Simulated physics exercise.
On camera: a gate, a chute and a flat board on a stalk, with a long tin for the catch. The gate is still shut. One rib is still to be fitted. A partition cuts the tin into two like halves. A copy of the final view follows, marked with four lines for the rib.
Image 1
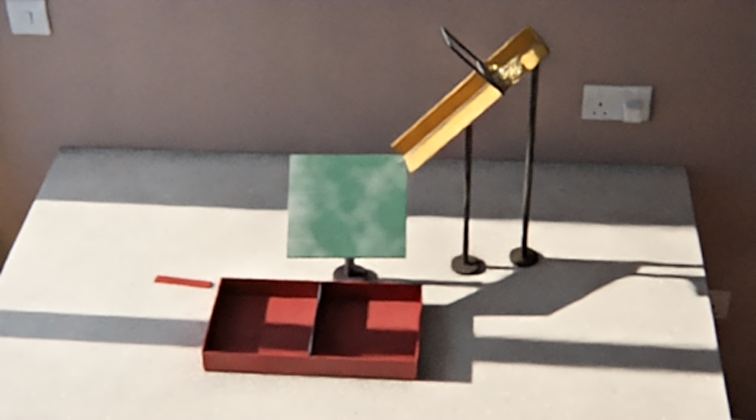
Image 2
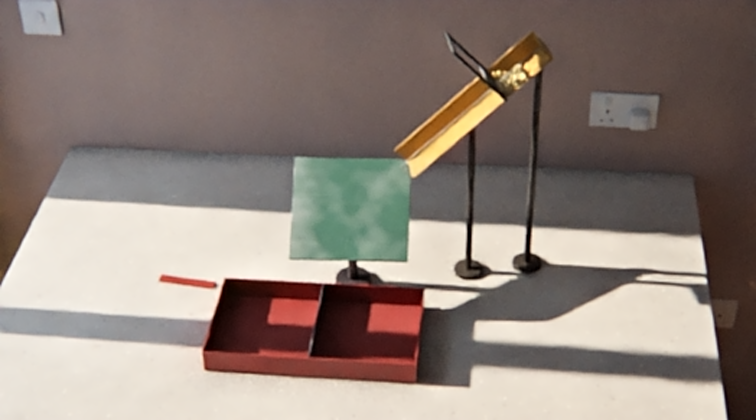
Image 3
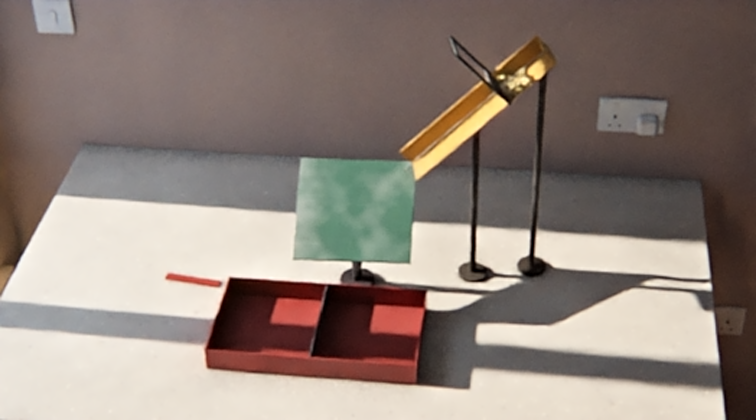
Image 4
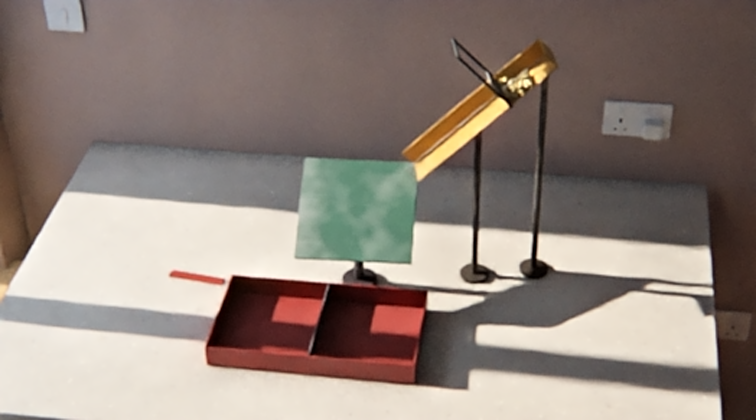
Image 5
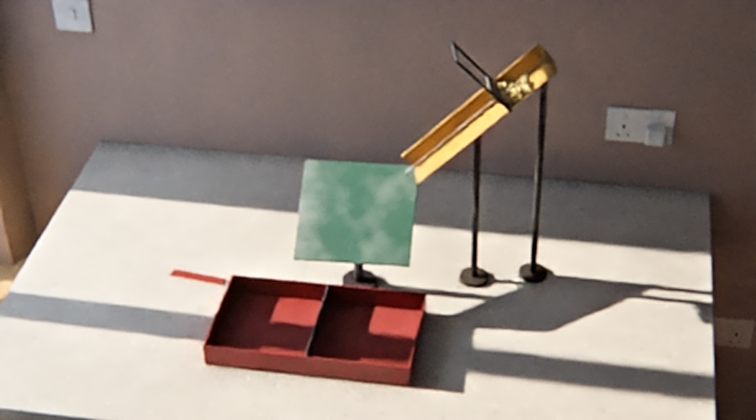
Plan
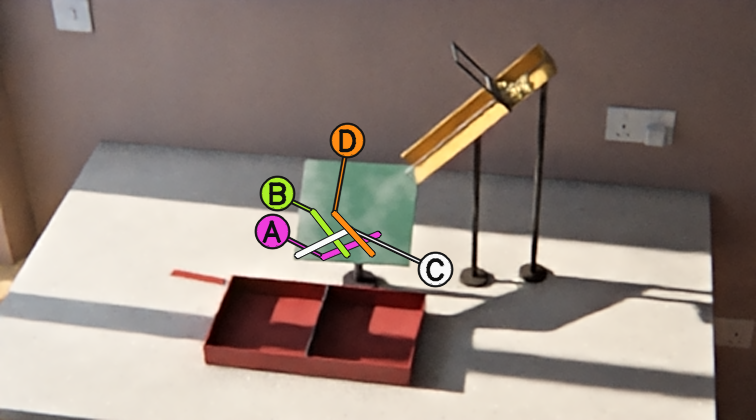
A raised yellow chute with a closed gate stands over a green tilted board and divided red tin, the view drifting slightly.
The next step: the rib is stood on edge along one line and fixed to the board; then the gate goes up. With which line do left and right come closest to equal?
The answer is line C.
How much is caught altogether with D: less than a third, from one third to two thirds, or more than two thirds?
Line D gives more than two thirds.
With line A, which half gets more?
Left.
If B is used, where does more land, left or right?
More lands on the right.
On the marked copy, line A from (378, 234) to (323, 257); line B from (313, 211) to (347, 254); line C from (350, 229) to (297, 255); line D from (334, 213) to (372, 253).
If A is chosen, of what is caught, nearly all in the left half, a stray few in the right.
If B is chosen, of what is caught, a small part in the left half, most in the right.
If C is chosen, of what is caught, about two thirds in the left half, about a third in the right.
If D is chosen, of what is caught, a small part in the left half, most in the right.
